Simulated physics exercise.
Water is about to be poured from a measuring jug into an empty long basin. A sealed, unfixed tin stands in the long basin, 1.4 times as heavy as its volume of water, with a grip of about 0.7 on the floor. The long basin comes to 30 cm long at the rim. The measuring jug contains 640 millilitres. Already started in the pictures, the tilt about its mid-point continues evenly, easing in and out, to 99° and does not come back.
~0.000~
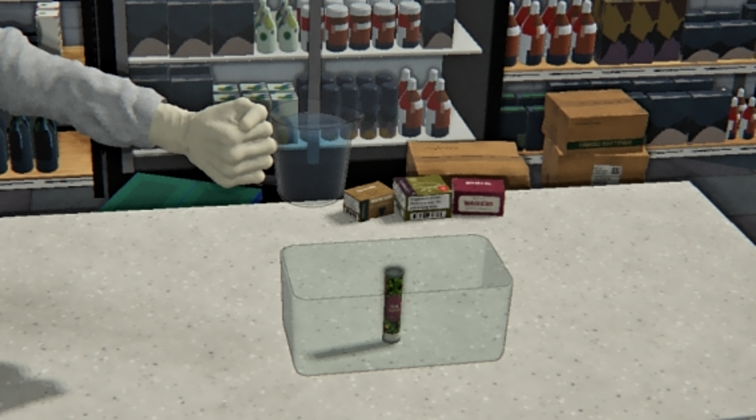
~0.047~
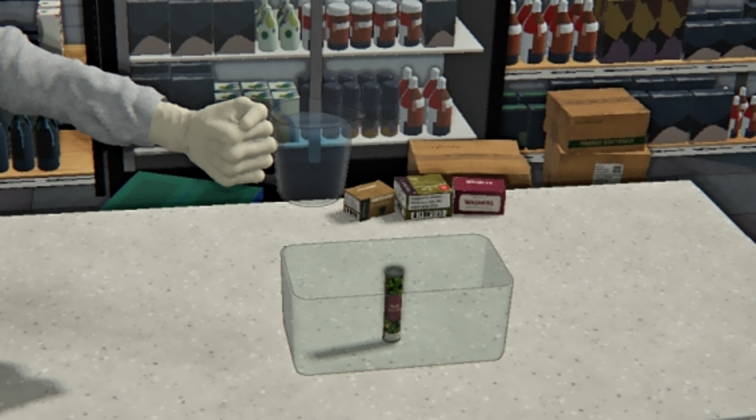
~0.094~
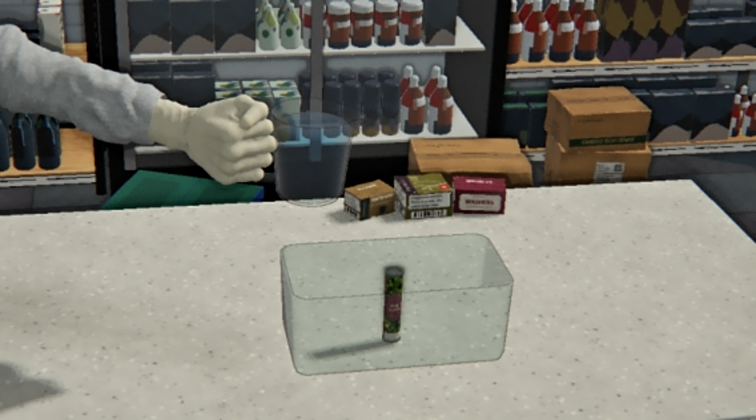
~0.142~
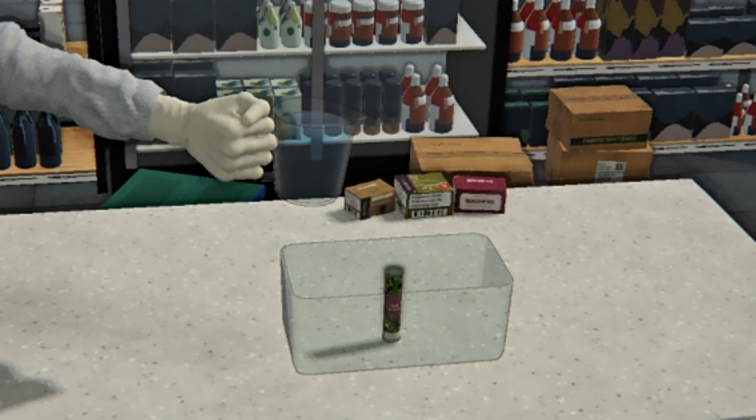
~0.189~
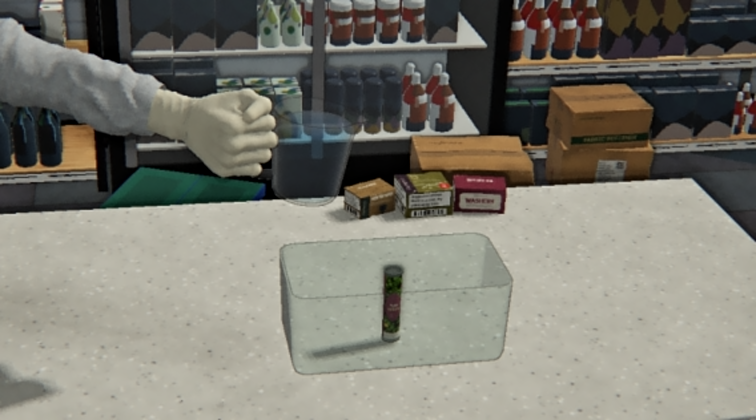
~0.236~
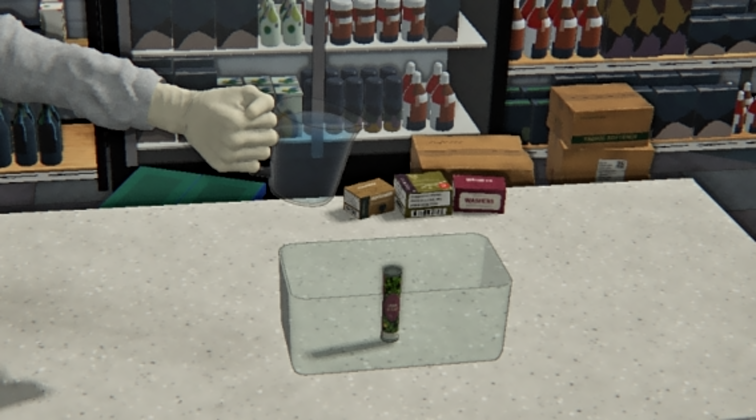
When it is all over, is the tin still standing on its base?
Yes, it is still on its base.
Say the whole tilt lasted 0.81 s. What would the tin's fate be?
Then the tin does not tip.
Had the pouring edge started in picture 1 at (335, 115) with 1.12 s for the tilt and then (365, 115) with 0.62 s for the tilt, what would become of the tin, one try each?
First it tips over; then it stays on its base.
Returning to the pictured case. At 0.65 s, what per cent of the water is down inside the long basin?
The basin holds roughly 3 in a hundred parts at that moment.
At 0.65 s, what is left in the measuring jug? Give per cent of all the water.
Near 80 in a hundred.
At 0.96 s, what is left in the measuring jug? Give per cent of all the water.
I reckon near 28 per cent still sits there.
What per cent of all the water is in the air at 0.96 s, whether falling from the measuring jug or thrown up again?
Near 24 percent.
Then, 0.65 s in, the tilt is 62° and 79 per cent is still to pour; the tin stands where it began.
Then, 0.96 s in, the tilt is 94° and 27 per cent is still to pour; the tin stands where it began.
Then, 1.27 s in, the tilt is 99° and 2 per cent is still to pour; the tin stands where it began.
Then, 1.62 s in, the tilt is 99° and 0 per cent is still to pour; the tin stands where it began.
Finally, the tin stands where it began.
